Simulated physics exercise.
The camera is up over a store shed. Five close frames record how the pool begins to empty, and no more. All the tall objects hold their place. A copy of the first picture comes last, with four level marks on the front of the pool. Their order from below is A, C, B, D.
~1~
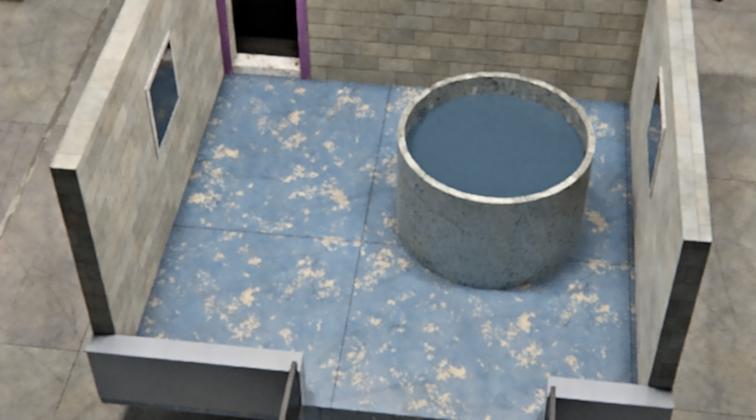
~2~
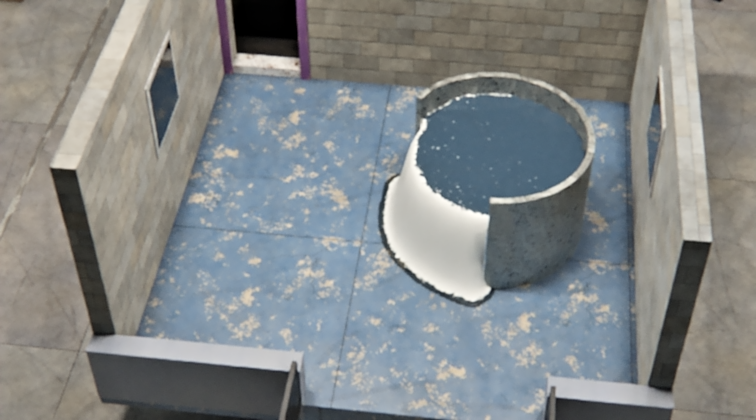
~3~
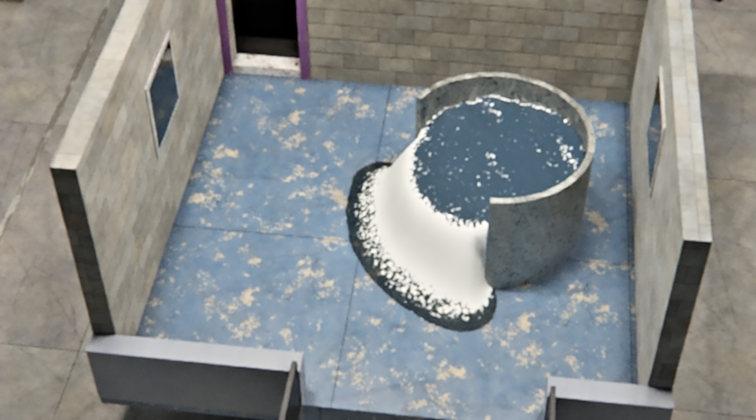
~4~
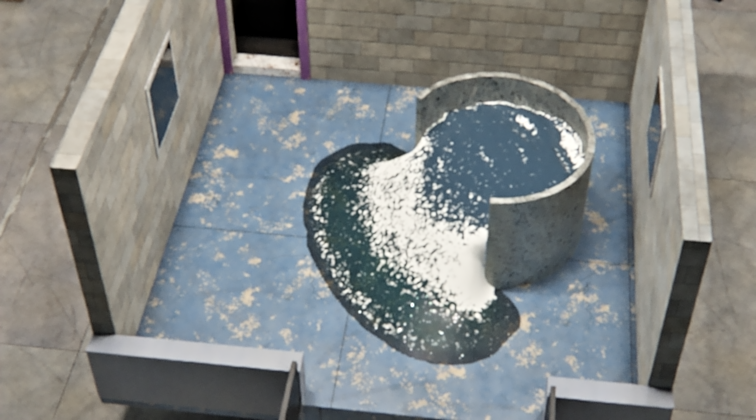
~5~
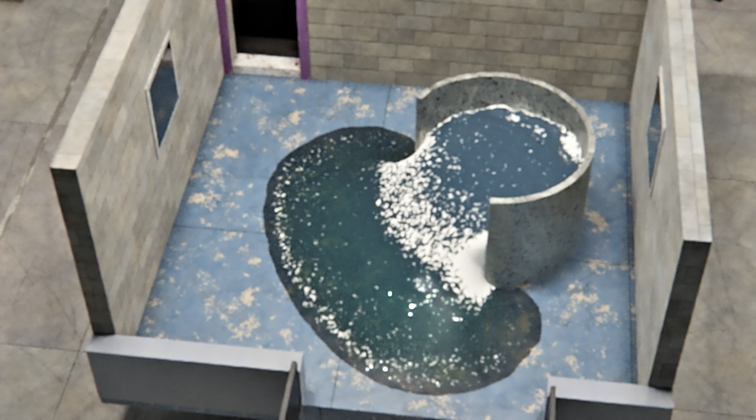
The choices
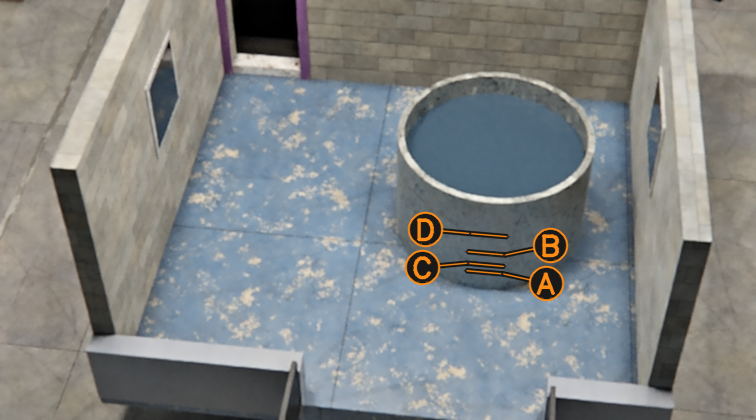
Water sits level in a round grey tank at the right of a roofless store shed, seen from a fixed camera high above. Pale block walls, a purple-framed doorway at the back and a low front wall with a gap enclose a patchy blue floor. The tank's left side opens, and white, foaming water pours out, spreading left and forward in a widening dark green pool.
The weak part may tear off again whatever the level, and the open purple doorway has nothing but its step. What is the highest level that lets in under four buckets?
I would pick mark B.
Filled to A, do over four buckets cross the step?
No, not at all.
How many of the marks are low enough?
Three.
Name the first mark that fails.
That would be D.
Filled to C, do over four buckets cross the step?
No, that is safe.
On the marked copy, A at (484, 272); B at (486, 253); C at (485, 264); D at (487, 235); from the bottom up A, C, B, D.
If A is chosen, nothing gets over.
If B is chosen, a splash gets over, under a bucket.
If C is chosen, nothing gets over.
If D is chosen, about 8 bucketfuls get in.
